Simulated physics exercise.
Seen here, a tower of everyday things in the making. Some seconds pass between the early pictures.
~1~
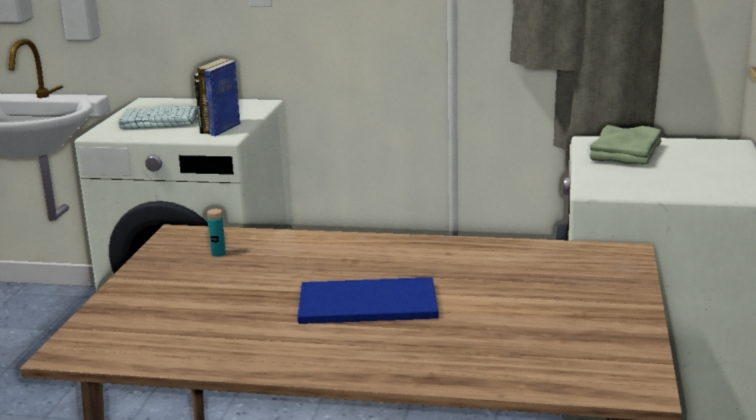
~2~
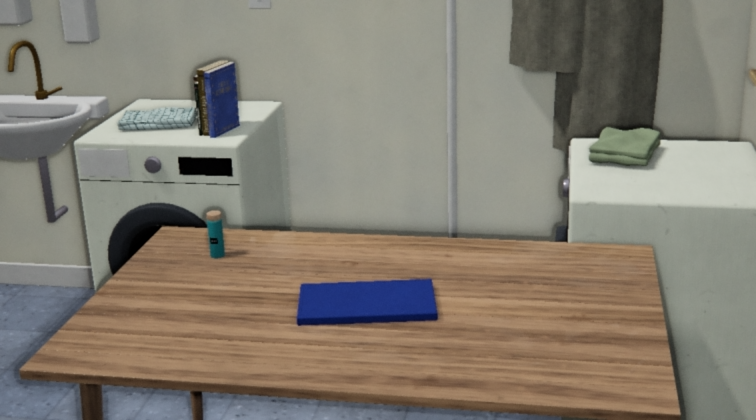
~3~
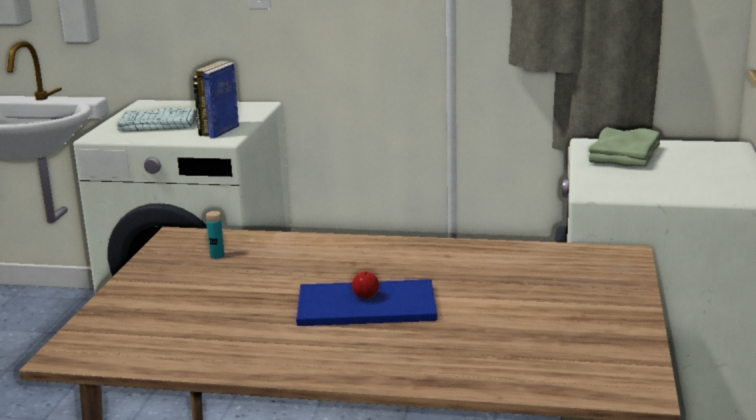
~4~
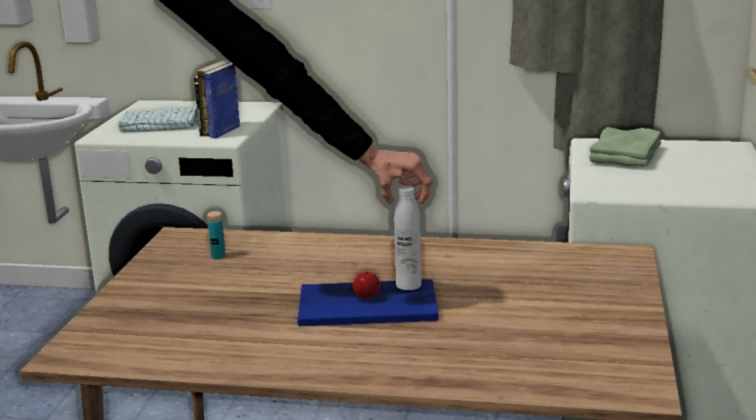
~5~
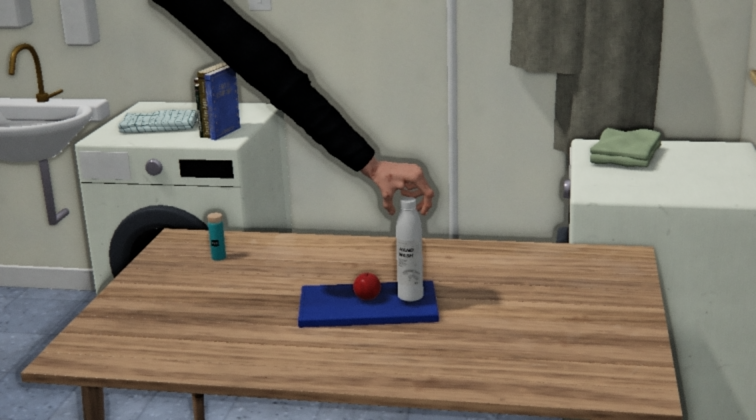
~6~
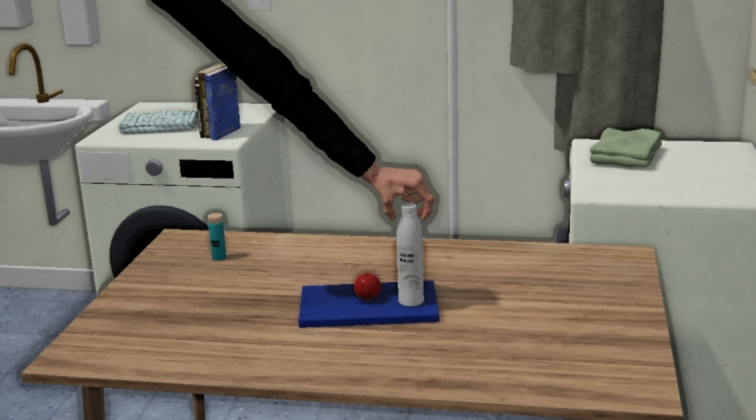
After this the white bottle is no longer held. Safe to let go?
In the end the pile holds.
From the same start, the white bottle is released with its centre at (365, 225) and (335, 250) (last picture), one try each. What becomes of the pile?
First, it comes apart; second, it holds.
Then, 0.80 s past the last view, nothing moves.
Then, 1.90 s past the last view, white bottle resting near (410, 254).
Finally, all 4 still in place. Final places as the last picture's camera would see them, white bottle near (410, 254). The pile keeps its balance.
